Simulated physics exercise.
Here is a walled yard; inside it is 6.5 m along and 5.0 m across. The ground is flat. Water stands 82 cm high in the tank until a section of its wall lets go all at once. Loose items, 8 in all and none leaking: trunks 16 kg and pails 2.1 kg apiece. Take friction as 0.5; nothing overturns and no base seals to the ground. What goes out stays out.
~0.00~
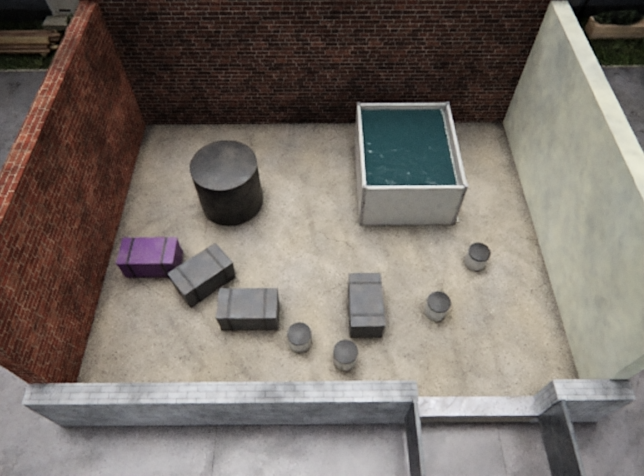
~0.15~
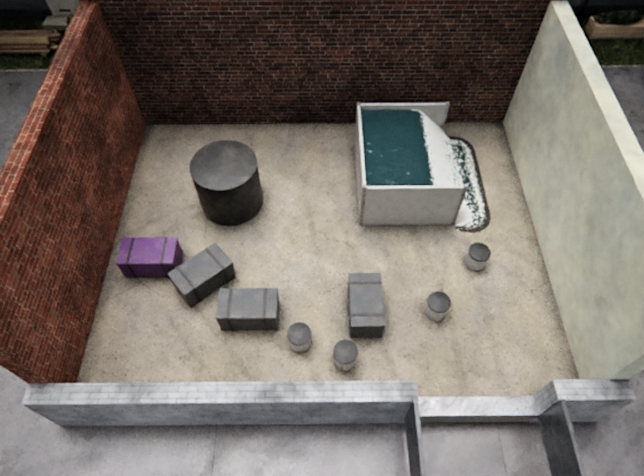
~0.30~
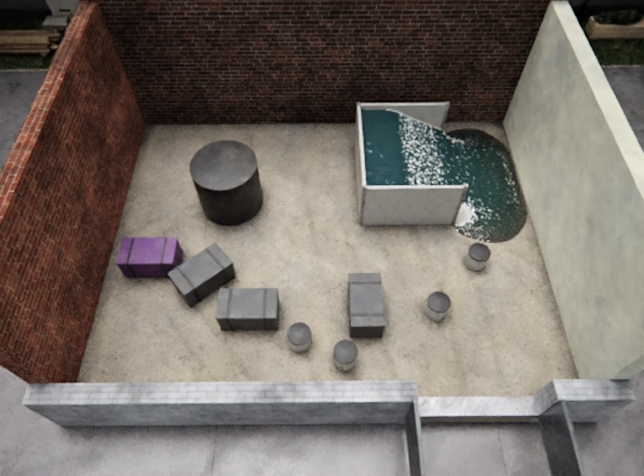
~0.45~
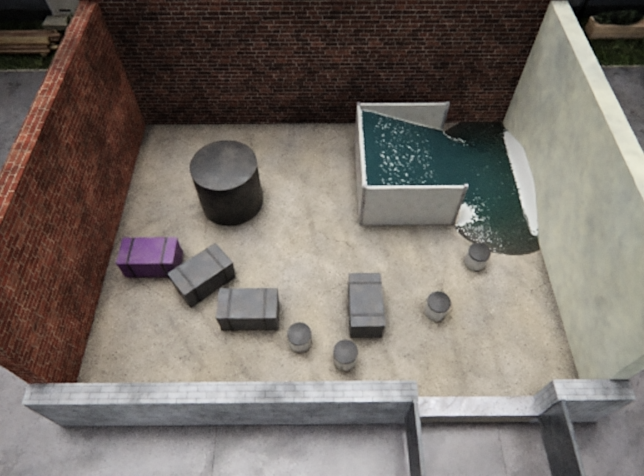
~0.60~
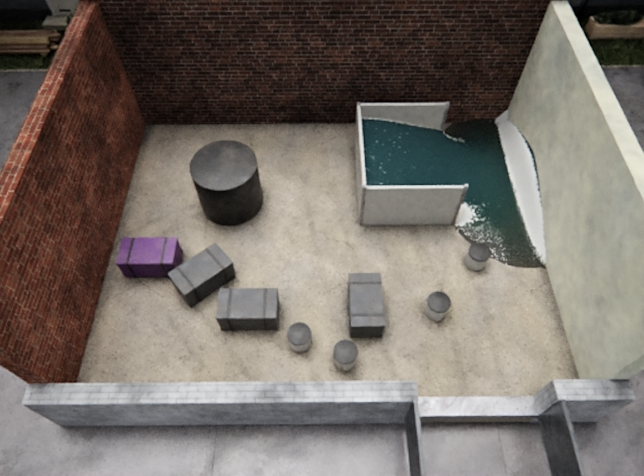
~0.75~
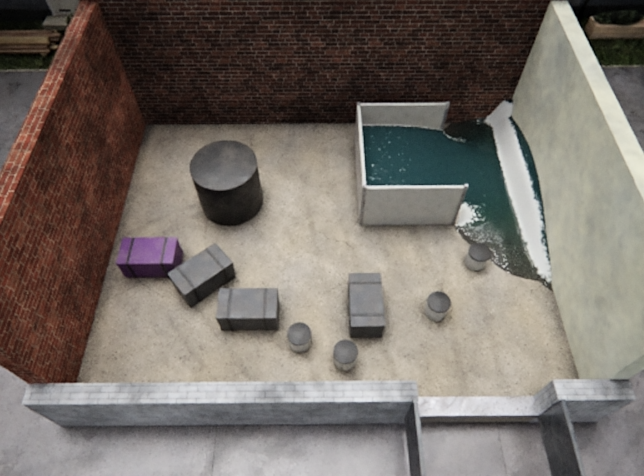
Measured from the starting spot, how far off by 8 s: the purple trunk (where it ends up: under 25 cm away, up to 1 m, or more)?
The purple trunk is nudged along.
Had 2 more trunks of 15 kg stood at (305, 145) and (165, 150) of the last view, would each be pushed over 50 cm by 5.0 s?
In that order: Over, more.
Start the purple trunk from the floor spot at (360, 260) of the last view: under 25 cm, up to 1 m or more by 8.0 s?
It stays put.
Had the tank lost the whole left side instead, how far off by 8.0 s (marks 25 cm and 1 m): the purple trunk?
Then the purple trunk travels far.
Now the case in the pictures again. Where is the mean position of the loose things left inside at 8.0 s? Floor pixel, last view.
Near (266, 301).
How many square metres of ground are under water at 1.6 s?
About 9.5 m2.
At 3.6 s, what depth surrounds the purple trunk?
About 0 cm.
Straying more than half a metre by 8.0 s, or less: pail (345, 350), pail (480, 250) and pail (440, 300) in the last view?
In turn: Over, over, more.
After 1.6 s the purple trunk is near (147, 250), 0.0 m from its start, aground; 0 of 8 are out; 0 afloat.
After 3.6 s the purple trunk is near (147, 250), 0.0 m from its start, aground; 0 of 8 are out; 1 afloat.
After 5.6 s the purple trunk is near (145, 282), 0.5 m from its start, aground; 0 of 8 are out; 1 afloat.
After 8.0 s the purple trunk is near (160, 287), 0.7 m from its start, afloat; 0 of 8 are out; 2 afloat.
